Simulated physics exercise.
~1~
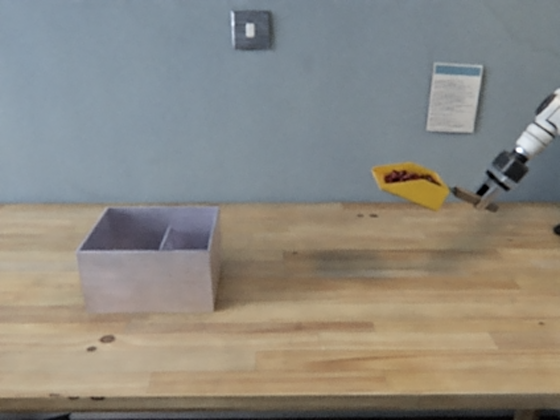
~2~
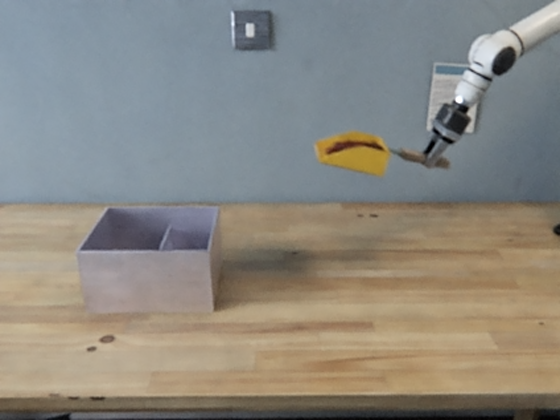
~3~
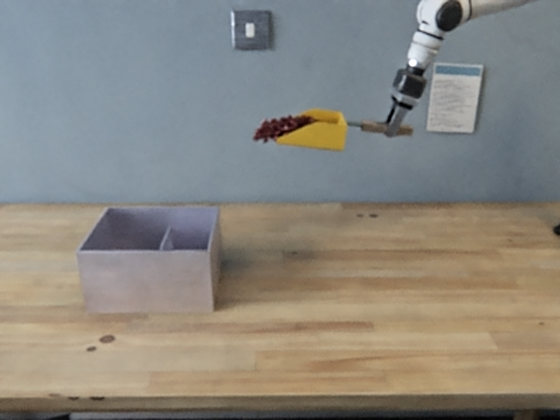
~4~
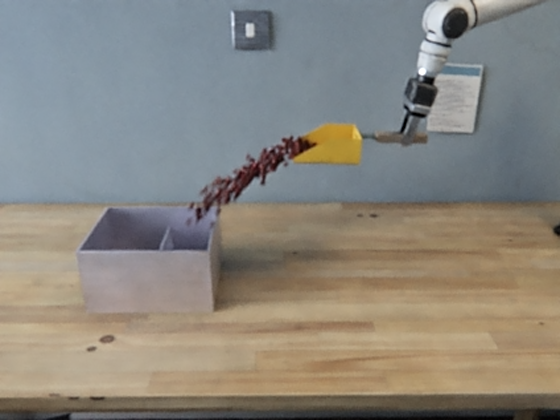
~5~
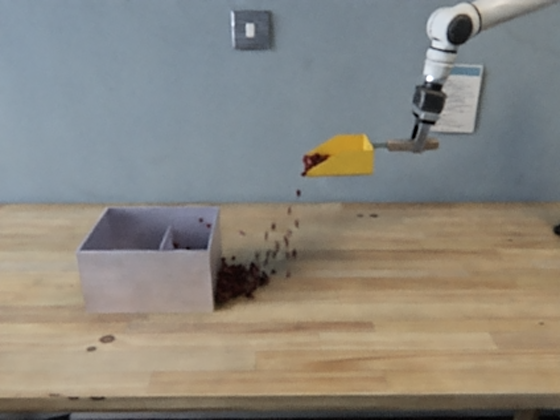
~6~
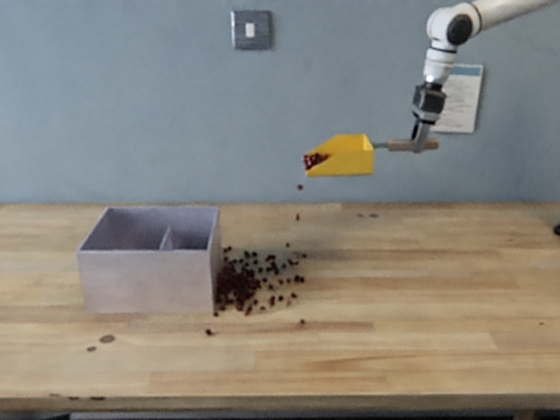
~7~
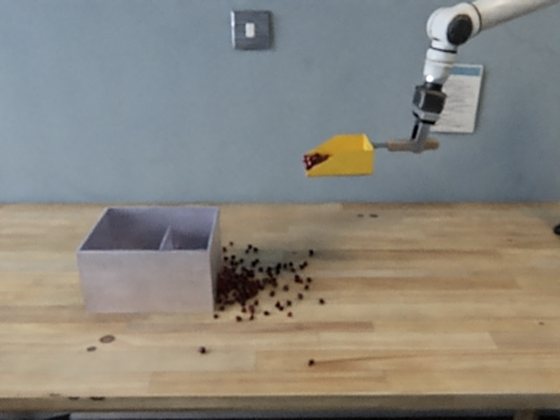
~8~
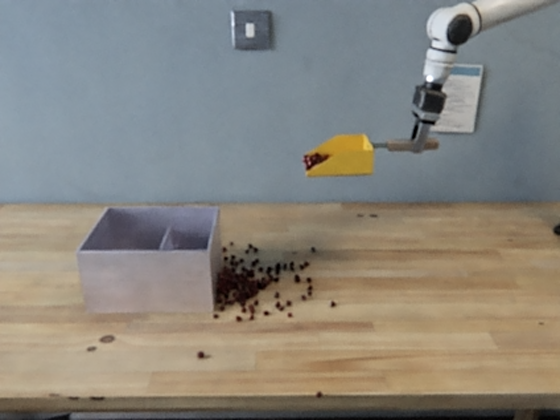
A robot arm swinging a yellow scoop left and flinging dark red beans toward a divided bin, many scattering on the table.
